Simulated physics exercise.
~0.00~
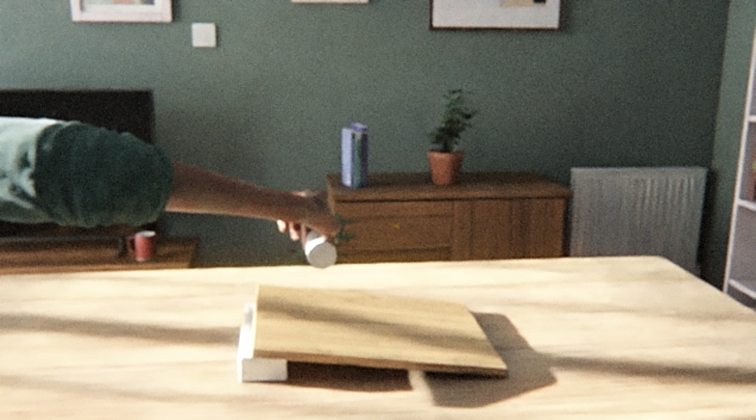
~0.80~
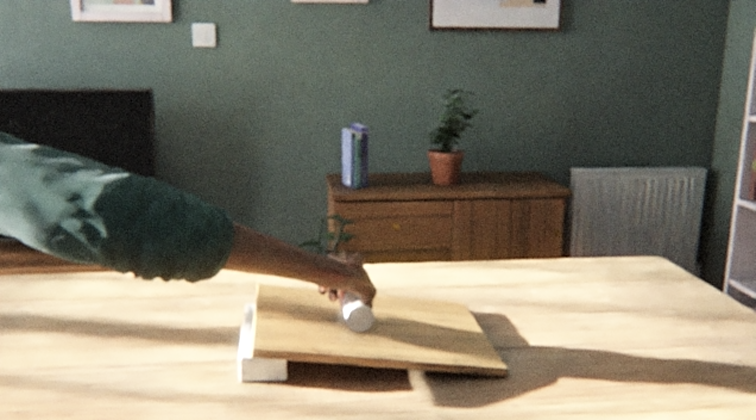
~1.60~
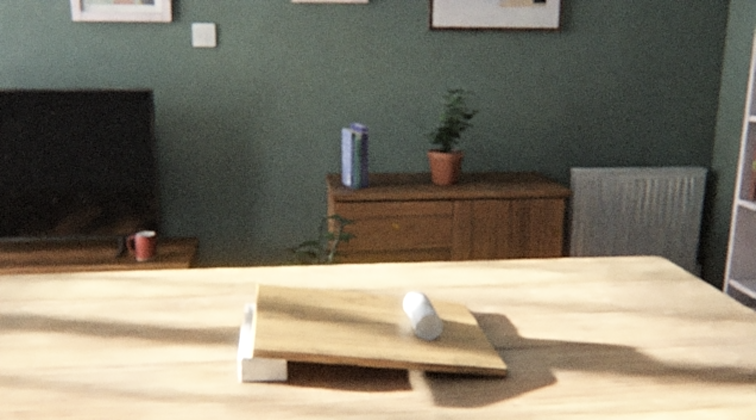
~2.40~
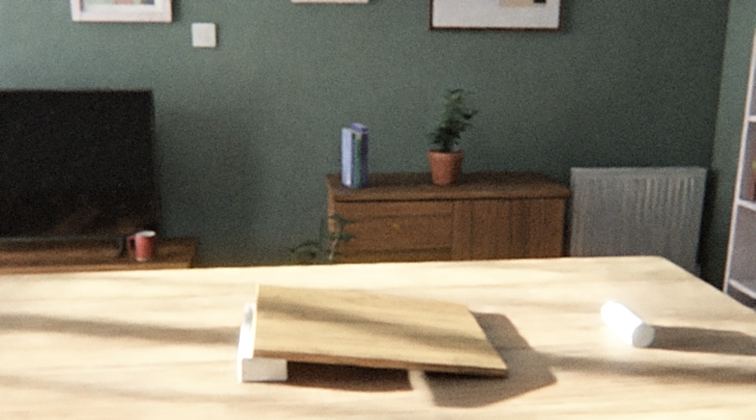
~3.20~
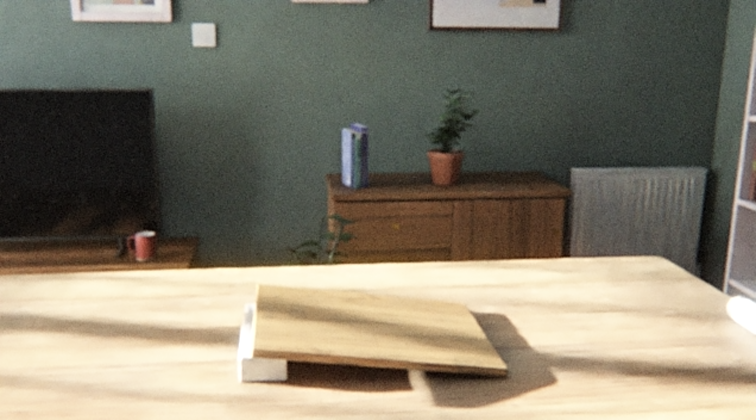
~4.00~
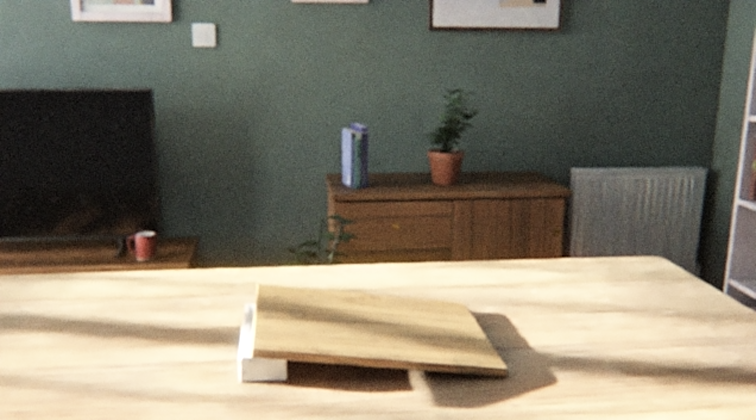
A white cylinder was lowered by a hand onto a sloping wooden board on a table and let go, then it rolled down to the right, off the board and across the tabletop until it went out of sight, leaving the board in place.
